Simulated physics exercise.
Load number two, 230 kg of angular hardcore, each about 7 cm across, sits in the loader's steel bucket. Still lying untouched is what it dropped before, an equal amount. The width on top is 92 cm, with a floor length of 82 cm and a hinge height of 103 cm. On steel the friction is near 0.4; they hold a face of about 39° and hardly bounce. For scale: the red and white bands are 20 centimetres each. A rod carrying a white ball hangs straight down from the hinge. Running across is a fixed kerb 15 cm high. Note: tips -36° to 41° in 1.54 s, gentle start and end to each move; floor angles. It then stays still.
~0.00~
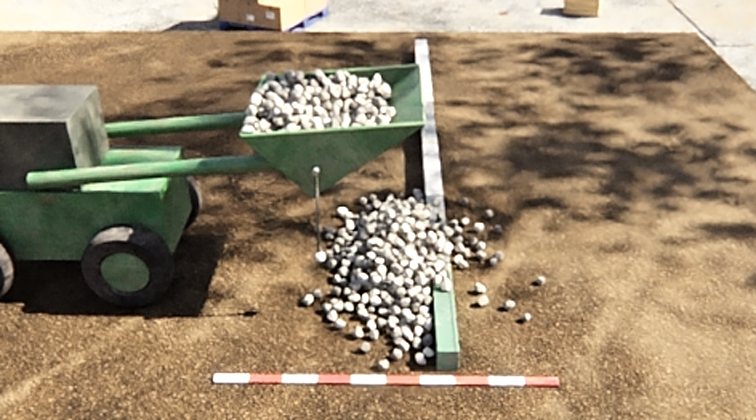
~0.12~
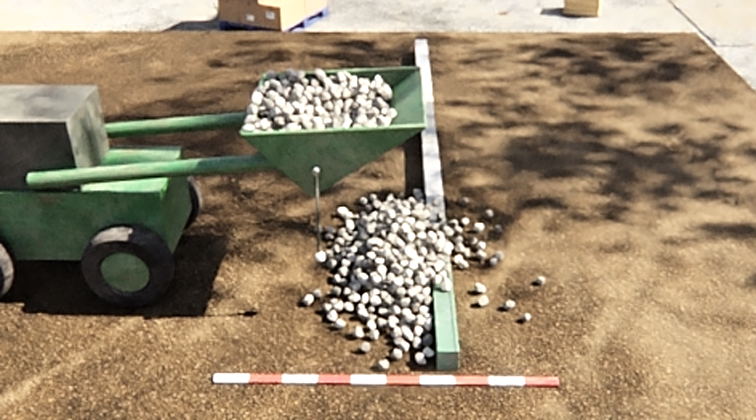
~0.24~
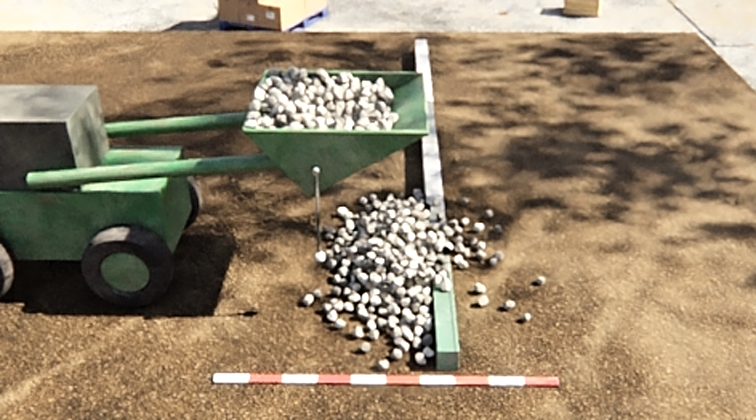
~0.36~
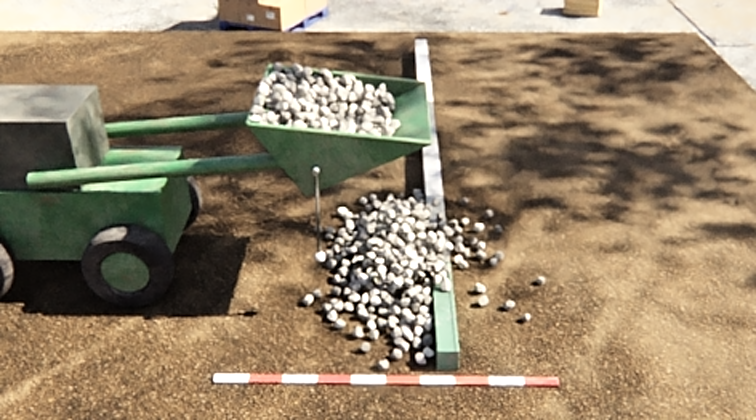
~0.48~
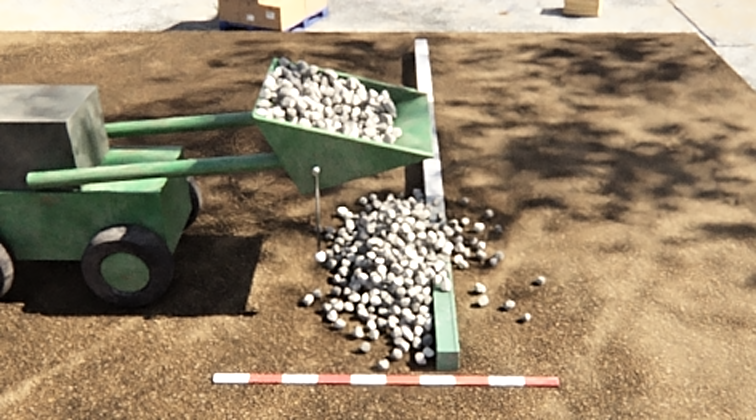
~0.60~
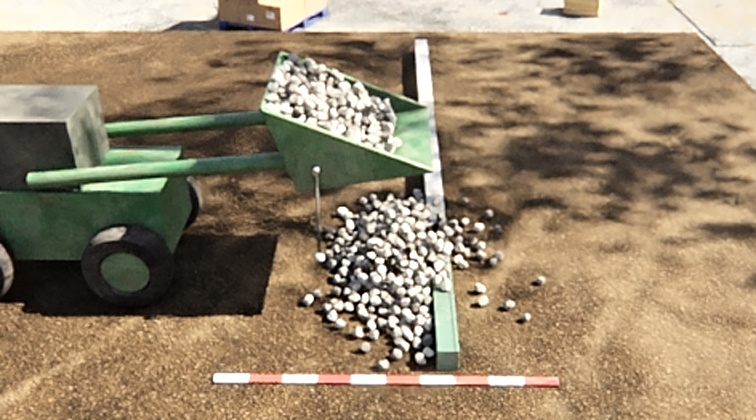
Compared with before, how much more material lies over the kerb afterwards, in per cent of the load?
Some 50 per cent of a load more.
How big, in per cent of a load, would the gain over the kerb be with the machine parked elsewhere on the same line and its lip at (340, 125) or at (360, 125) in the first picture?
0 % and 0 %.
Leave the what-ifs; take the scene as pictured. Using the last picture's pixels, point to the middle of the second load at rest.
Roughly pixel (445, 254) in the last view.
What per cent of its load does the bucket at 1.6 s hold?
It keeps some 45 percent of its load.
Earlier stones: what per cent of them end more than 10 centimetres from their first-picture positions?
Roughly 5 per cent of them.
After 1.2 s the floor is at 29°; in per cent of one load, 100 in the bucket, 96 on this side of the kerb, 4 over the kerb; the foremost stones are at (503, 259).
After 1.6 s the floor is at 41°; in per cent of one load, 46 in the bucket, 146 on this side of the kerb, 7 over the kerb; the foremost stones are at (503, 259).
After 2.0 s the floor is at 41°; in per cent of one load, 7 in the bucket, 155 on this side of the kerb, 38 over the kerb; the foremost stones are at (540, 260).
After 4.4 s the floor is at 41°; in per cent of one load, 0 in the bucket, 146 on this side of the kerb, 54 over the kerb; the foremost stones are at (574, 250). Net gain over the kerb, 50.
